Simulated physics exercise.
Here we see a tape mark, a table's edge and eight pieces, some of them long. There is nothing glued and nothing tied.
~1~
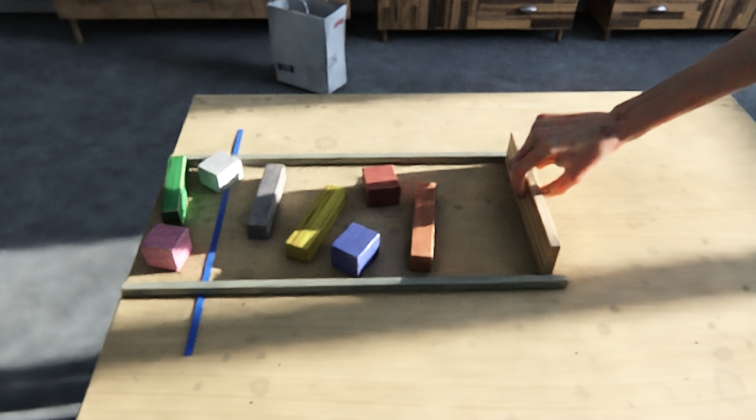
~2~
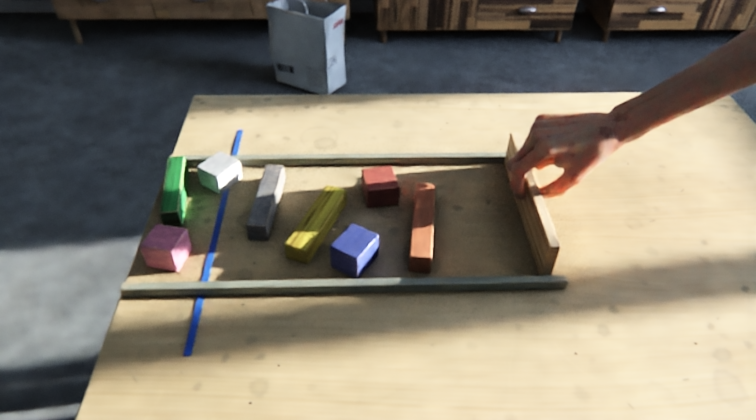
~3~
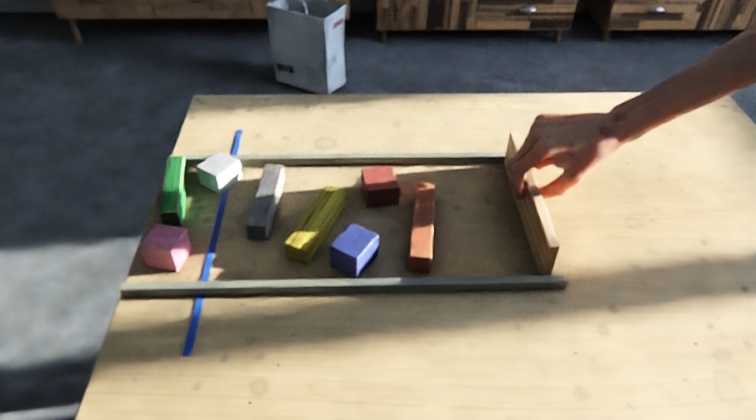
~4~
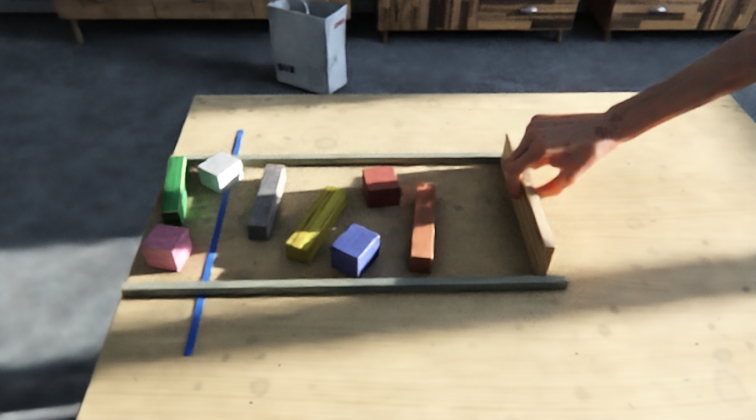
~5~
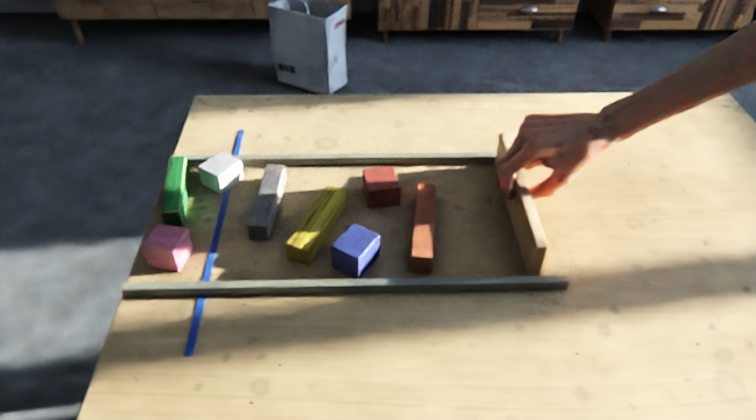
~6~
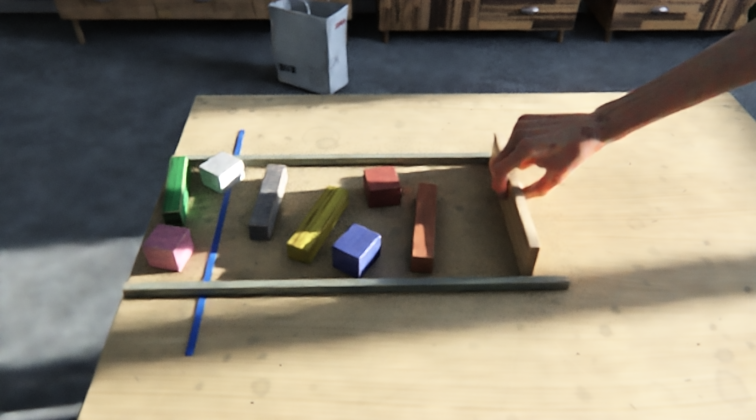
A hand held a wooden board upright between two rails on a table and slid it slightly left, while the colourful blocks in front of it and around the blue tape stayed where they were.
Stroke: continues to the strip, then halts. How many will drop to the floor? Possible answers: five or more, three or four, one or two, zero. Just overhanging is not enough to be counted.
Three or four of them.
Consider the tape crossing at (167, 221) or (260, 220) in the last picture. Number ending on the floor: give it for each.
So that's 7 for the first and 0 for the second.
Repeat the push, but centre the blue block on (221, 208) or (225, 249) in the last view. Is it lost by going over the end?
Taking the places in order, the piece ends up below and stays up.
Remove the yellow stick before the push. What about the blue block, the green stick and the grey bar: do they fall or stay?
Blue block: Is still there; green stick: Is gone; grey bar: Is still there.
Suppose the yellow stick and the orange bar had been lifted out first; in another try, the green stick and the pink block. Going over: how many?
Counts - first: 1, second: 1.
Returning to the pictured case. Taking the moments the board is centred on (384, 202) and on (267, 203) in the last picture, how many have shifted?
The counts are 3 and 8.
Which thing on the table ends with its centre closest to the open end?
Grey bar.
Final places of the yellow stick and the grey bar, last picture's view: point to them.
Listed in order, first is (166, 224) and the other is (157, 200).
Early on, none off yet; green stick at rest near (177, 191); pink block at rest near (169, 248); white block at rest near (222, 172).
A while later, none off yet; green stick travelled a little near (165, 192); pink block moving near (158, 247); white block travelled about its own width near (194, 172).
Finally, the number that fall off is three or four; lost, white block, pink block and green stick.
